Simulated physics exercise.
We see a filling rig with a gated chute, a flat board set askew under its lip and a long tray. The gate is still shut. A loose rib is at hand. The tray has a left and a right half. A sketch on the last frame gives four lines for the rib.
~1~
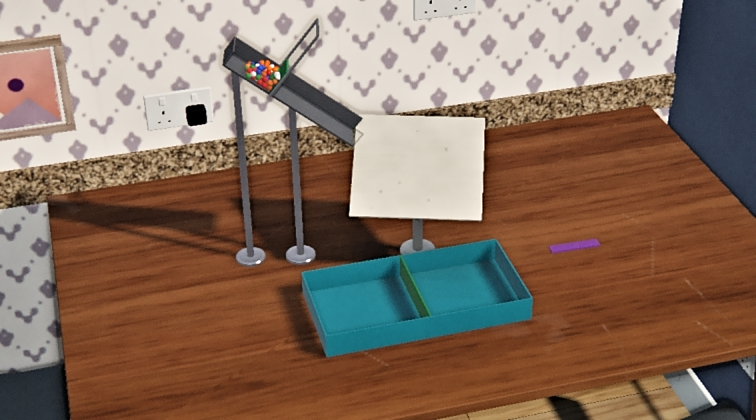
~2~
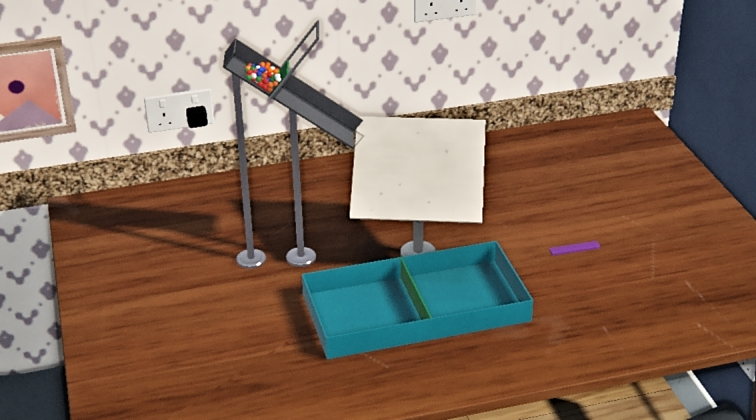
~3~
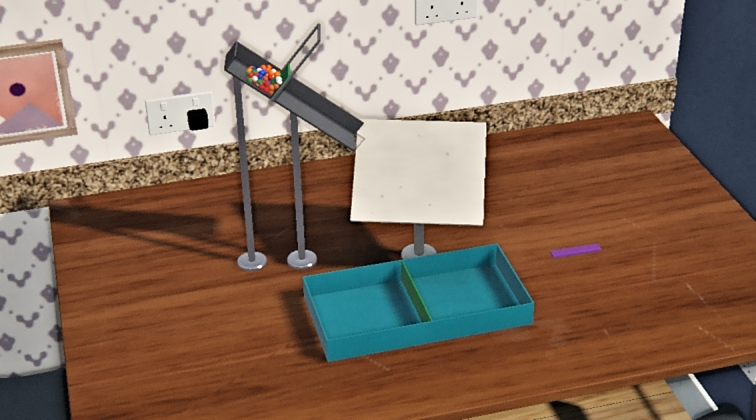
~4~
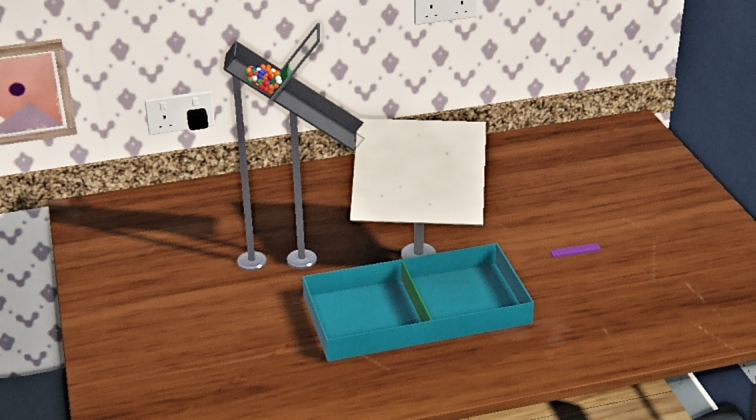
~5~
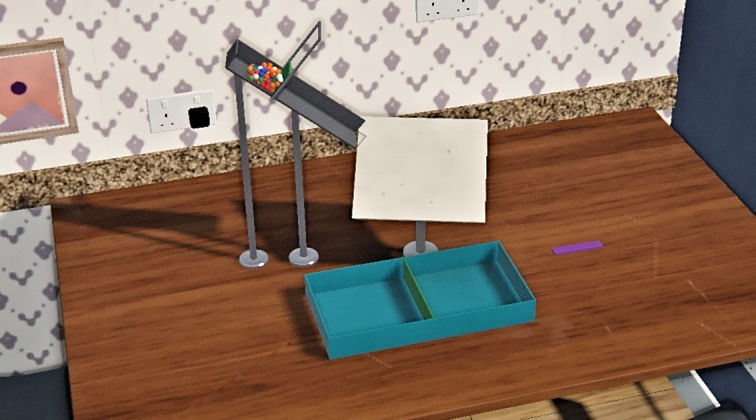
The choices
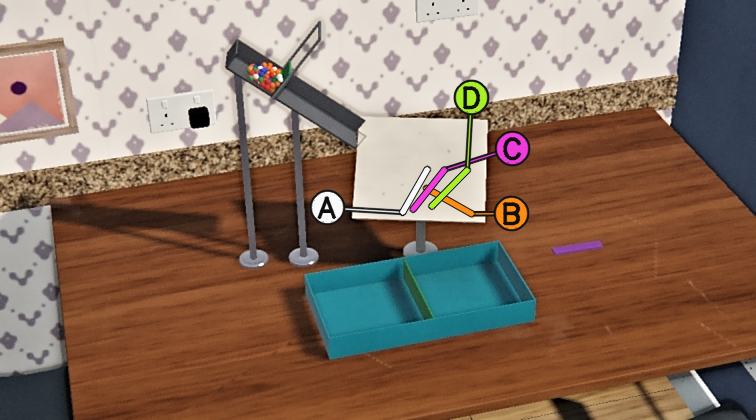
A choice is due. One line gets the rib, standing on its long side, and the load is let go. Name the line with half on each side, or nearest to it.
Line D.
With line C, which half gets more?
More lands on the left.
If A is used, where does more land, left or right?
The left half.
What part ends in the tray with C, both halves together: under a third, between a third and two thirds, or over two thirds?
Over two thirds.
On the marked copy, line A from (427, 169) to (402, 212); line B from (426, 188) to (471, 213); line C from (444, 169) to (413, 209); line D from (467, 170) to (431, 206).
For line A, of what is caught, most in the left half, about a quarter in the right.
For line B, of what is caught, a small part in the left half, most in the right.
For line C, of what is caught, most in the left half, a small part in the right.
For line D, of what is caught, about half in the left half, about half in the right.
